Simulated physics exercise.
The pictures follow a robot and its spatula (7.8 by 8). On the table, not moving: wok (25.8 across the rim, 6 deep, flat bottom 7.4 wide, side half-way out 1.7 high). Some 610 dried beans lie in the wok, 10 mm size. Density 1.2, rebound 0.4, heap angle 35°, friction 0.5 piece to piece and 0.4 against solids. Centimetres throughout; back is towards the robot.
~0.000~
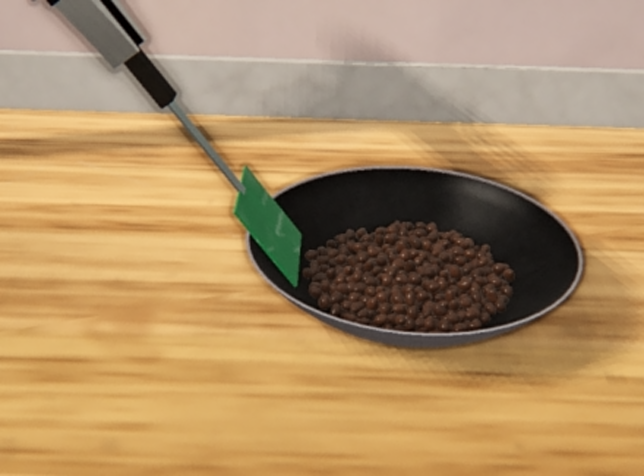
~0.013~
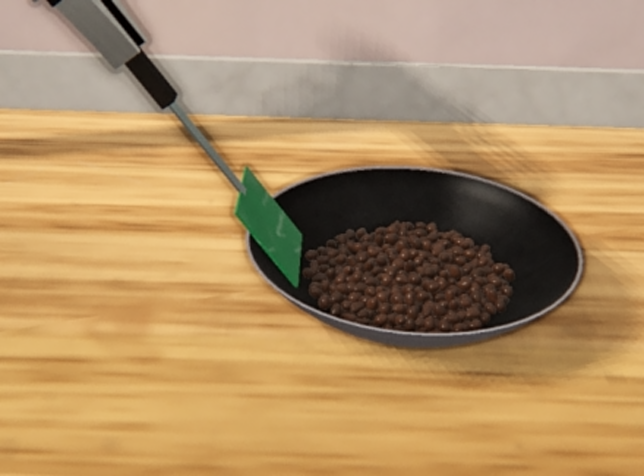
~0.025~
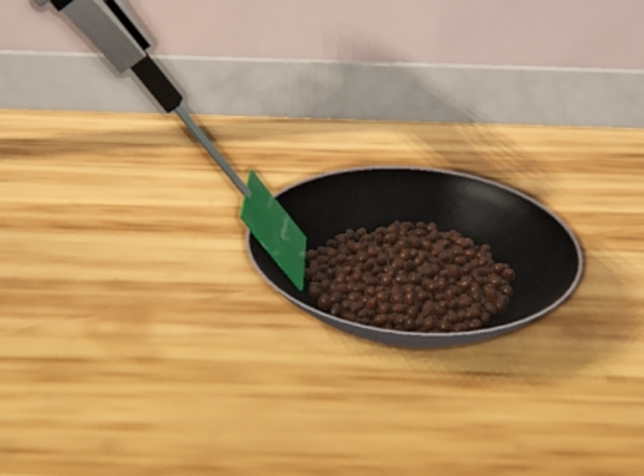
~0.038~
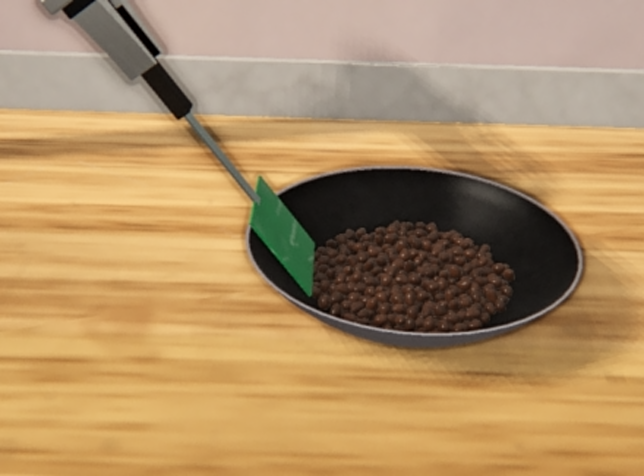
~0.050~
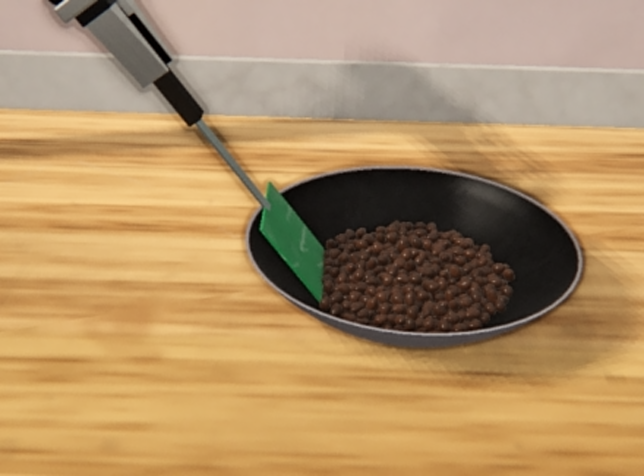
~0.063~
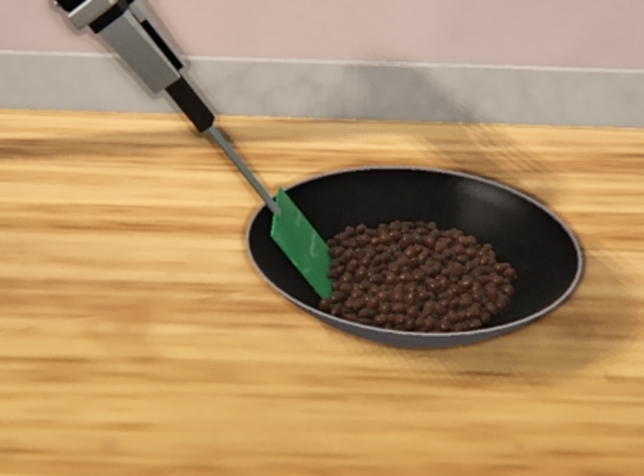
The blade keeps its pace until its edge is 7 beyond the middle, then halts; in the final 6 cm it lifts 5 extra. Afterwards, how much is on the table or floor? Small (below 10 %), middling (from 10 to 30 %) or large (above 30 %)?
On the table or floor the share is middling, from 10 to 30 %.
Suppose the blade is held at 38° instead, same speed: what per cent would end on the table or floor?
In that case some 15 per cent.
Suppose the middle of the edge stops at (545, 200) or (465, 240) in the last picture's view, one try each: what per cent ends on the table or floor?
Some 40 and 0 per cent.
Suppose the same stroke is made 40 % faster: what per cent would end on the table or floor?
Then about 30 per cent.
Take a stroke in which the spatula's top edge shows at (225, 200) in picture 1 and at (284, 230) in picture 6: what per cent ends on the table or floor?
Some 30 per cent.
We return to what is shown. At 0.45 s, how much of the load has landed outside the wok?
Some 10 per cent.
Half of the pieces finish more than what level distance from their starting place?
About 5 cm.
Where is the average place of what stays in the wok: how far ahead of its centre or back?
About 4.5 cm ahead.
After 0.14 s, sloping 54°, highest piece 7 above the table; 613 in the wok.
After 0.21 s, sloping 54°, highest piece 7 above the table; 613 in the wok.
After 0.45 s, sloping 54°, highest piece 7 above the table; 525 in the wok, 61 on the table or floor, 27 on the blade or in flight.
After 1.50 s, sloping 54°, highest piece 6 above the table; 524 in the wok, 89 on the table or floor.
At rest, 524 in the wok, 89 on the table or floor. That is 15 % on the table or floor.
